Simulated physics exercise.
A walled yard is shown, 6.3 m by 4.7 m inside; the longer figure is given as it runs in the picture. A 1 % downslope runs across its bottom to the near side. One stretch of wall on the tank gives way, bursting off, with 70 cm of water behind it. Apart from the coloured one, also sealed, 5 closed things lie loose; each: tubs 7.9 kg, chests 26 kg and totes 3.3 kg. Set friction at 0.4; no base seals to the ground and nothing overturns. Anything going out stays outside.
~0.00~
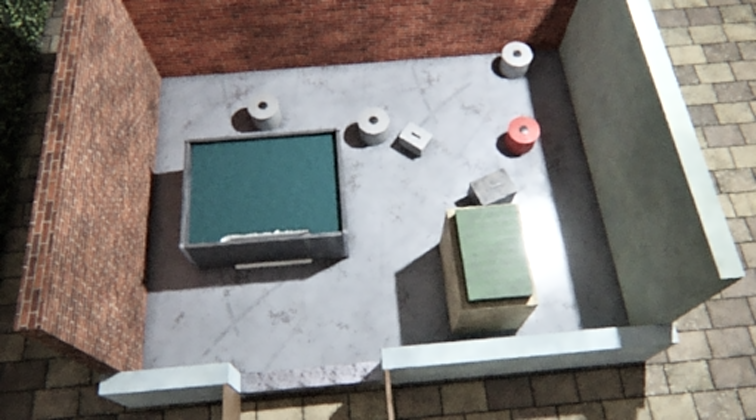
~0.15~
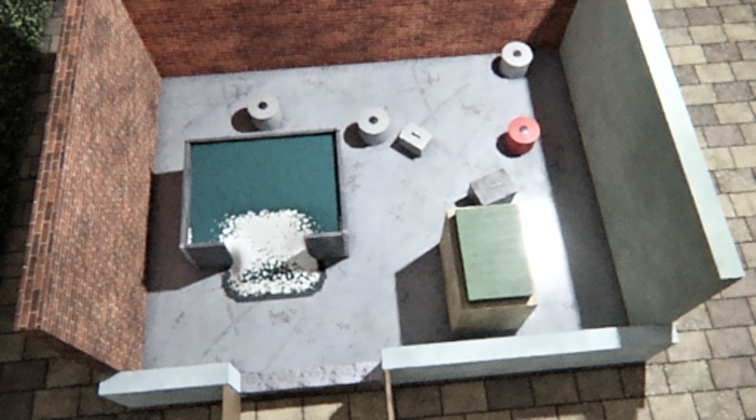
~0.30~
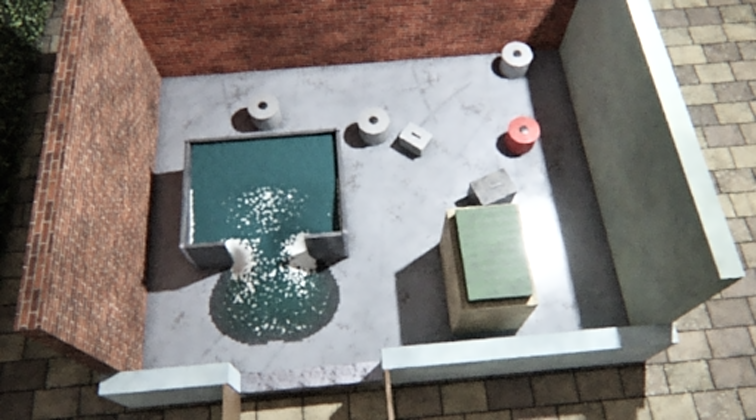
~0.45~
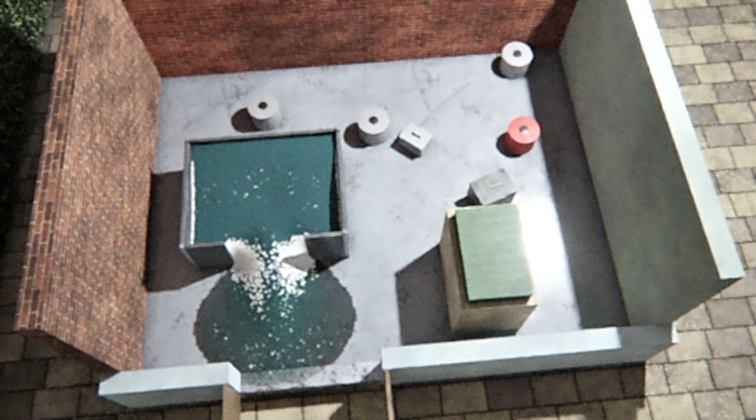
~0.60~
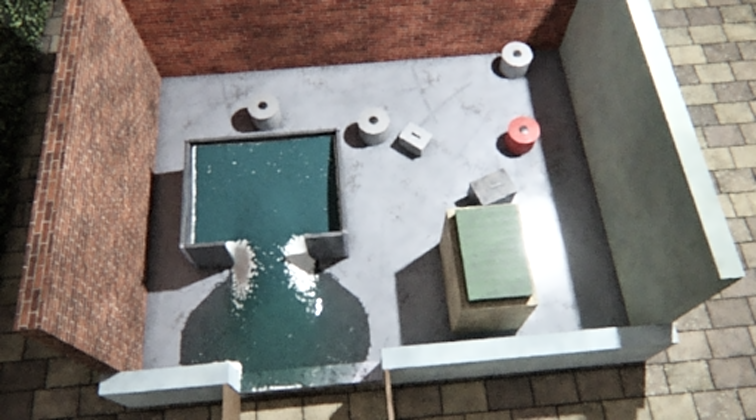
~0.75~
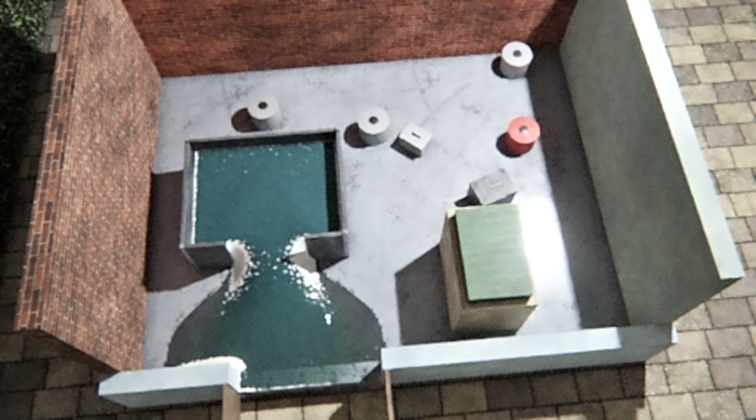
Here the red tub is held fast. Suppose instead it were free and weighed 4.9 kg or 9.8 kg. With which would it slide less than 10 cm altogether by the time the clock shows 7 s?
Lightweight wins.
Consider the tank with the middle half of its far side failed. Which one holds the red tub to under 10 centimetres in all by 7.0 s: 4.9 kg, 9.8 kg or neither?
In that case, both fall short.
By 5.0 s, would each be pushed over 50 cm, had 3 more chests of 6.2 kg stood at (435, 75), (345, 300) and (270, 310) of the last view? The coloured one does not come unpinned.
Each in turn: Not that far, further than that, further than that.
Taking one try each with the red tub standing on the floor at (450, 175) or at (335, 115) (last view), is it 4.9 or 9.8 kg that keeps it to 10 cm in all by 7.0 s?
In that order: The smaller is enough; the smaller is enough.
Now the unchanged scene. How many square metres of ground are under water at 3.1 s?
Somewhere around 12.0 m2, roughly.
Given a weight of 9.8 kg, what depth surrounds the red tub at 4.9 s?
0 cm, roughly.
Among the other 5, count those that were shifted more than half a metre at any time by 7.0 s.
Count: 0.
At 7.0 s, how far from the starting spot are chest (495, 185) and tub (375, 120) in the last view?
0 cm and 0 cm.
After 1.4 s the red tub would be 0 cm from its start with 4.9 kg and 0 cm from its start with 9.8 kg; 0 cm of water round it then.
After 3.1 s the red tub would be 0 cm from its start with 4.9 kg and 0 cm from its start with 9.8 kg; 0 cm of water round it then.
After 4.9 s the red tub would be 0 cm from its start with 4.9 kg and 0 cm from its start with 9.8 kg; 0 cm of water round it then.
After 7.0 s the red tub would be 0 cm from its start with 4.9 kg and 0 cm from its start with 9.8 kg; 0 cm of water round it then.
